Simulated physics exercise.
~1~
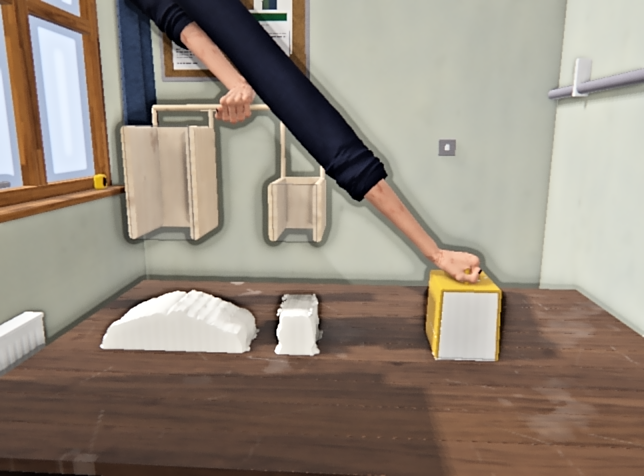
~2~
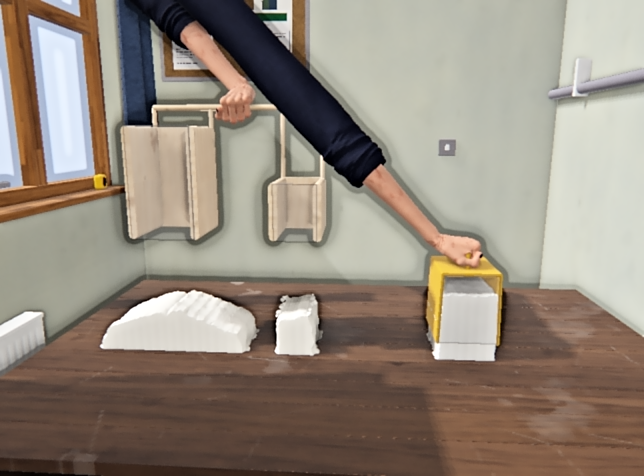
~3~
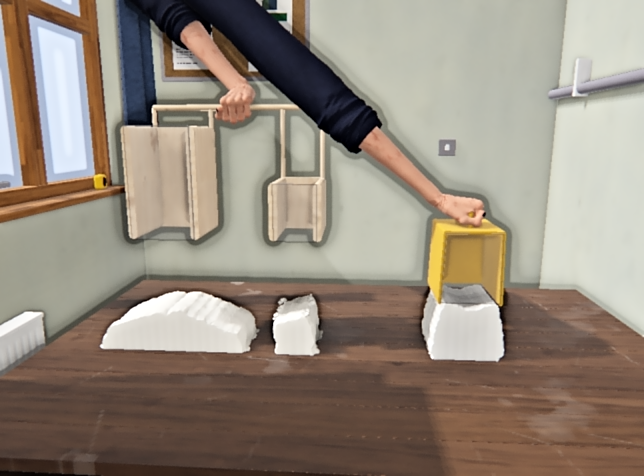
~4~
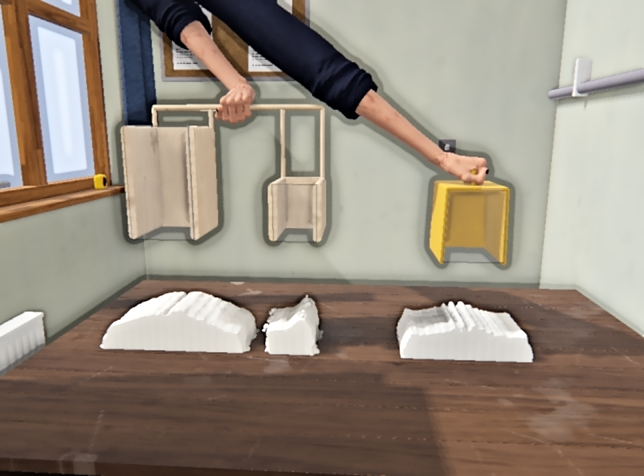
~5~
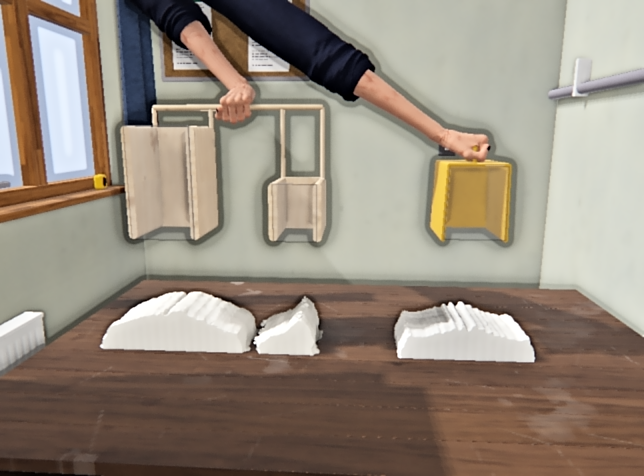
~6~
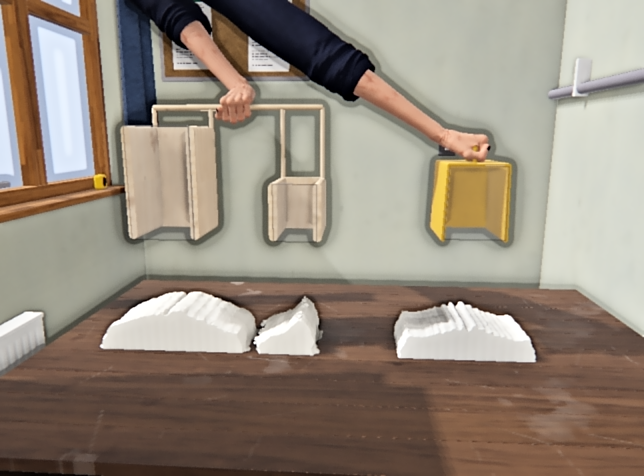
At the start, a hand grips a yellow tin packed with white cornflour on a dark wooden table, while another hand holds two beige containers in the air above a broad low heap and a small block. The tin rises straight up, uncovering the base of the white block. As it lifts further, the cornflour bulges outward at the bottom, then slumps into a wide, uneven mound. Meanwhile, the small middle block crumbles and leans into a peaked lump. Finally, the empty tin hangs still above the mound, which stands roughly half the tin's height.
